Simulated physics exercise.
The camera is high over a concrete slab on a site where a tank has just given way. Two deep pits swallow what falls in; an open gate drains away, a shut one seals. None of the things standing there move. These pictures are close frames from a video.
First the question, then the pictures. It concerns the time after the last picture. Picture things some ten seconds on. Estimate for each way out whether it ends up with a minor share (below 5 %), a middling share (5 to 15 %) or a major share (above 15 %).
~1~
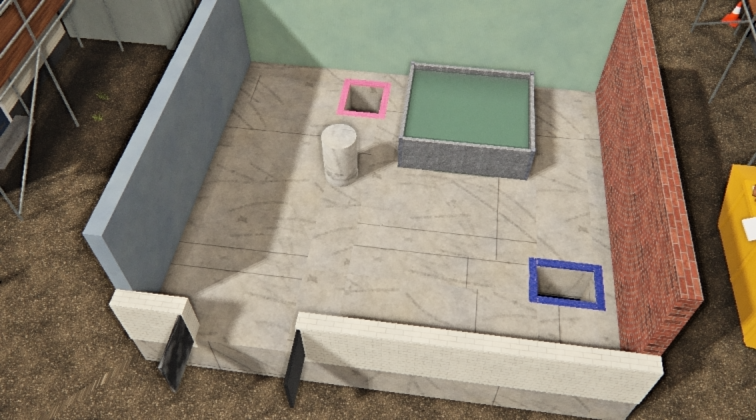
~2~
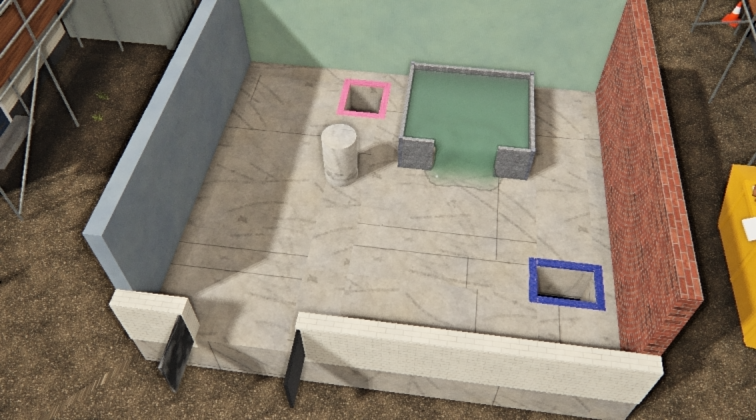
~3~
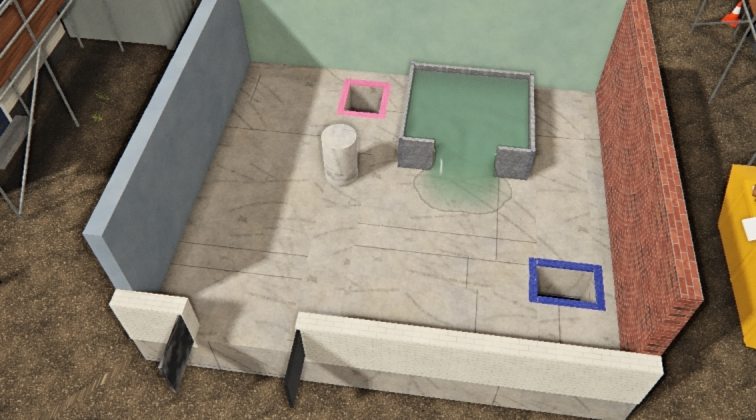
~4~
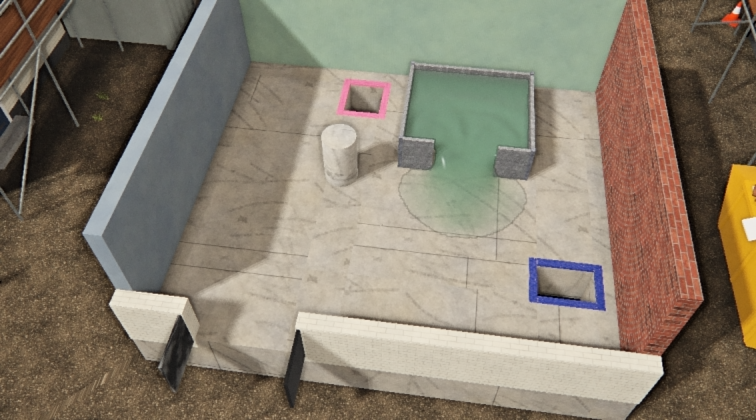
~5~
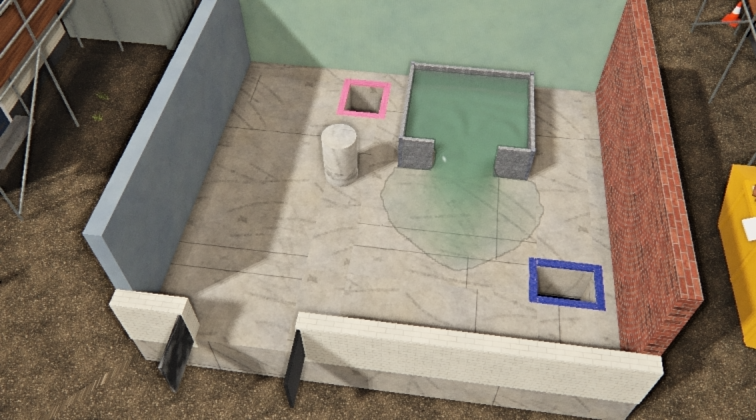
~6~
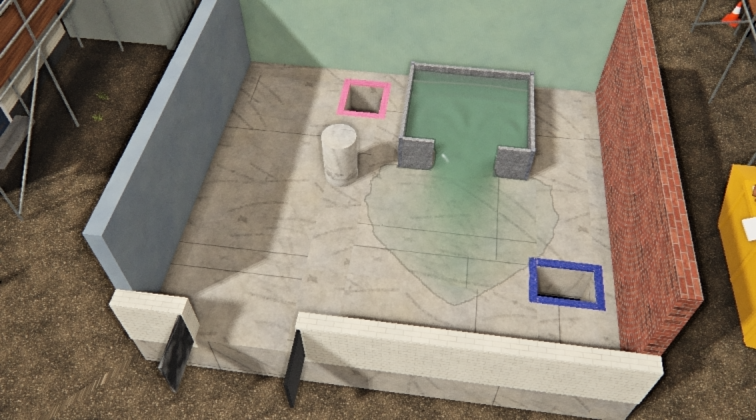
Result: The gate gets a middling share of it - five to fifteen per cent. The pink pit gets hardly any of it - below five per cent. The blue pit gets a big share of it - past fifteen per cent.
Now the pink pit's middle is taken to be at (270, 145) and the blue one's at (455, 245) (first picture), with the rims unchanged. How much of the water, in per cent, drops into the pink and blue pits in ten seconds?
Log, per cent - pink: 2, blue: 40.
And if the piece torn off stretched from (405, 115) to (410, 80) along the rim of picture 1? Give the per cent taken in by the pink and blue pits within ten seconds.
Approximately, pink takes 40 % and blue takes 0 %.
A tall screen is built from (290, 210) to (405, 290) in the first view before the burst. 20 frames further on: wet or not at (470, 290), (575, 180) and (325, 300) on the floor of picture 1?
Point by point: First swamped, next spared, last swamped.
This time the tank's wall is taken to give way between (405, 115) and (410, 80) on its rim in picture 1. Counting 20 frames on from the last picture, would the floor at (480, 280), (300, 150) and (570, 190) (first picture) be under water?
In the order asked: Out of reach, sodden, out of reach.
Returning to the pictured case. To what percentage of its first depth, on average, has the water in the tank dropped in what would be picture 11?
By my count, 68 per cent.
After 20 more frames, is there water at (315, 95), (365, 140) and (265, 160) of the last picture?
Well, in turn they'd be dry underfoot, dry underfoot and dry underfoot.
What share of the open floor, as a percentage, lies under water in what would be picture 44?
About 70 per cent.
A moment on, water covers 30 % of the floor; the gate 0 %, the pink pit 0 %, the blue pit 1 %.
Next, water covers 40 % of the floor; the gate 0 %, the pink pit 0 %, the blue pit 4 %.
Then, water covers 45 % of the floor; the gate 3 %, the pink pit 0 %, the blue pit 8 %.
Later, water covers 70 % of the floor; the gate 6 %, the pink pit 0 %, the blue pit 18 %.
In the end, water covers 85 % of the floor; the gate 9 %, the pink pit 1 %, the blue pit 28 %.
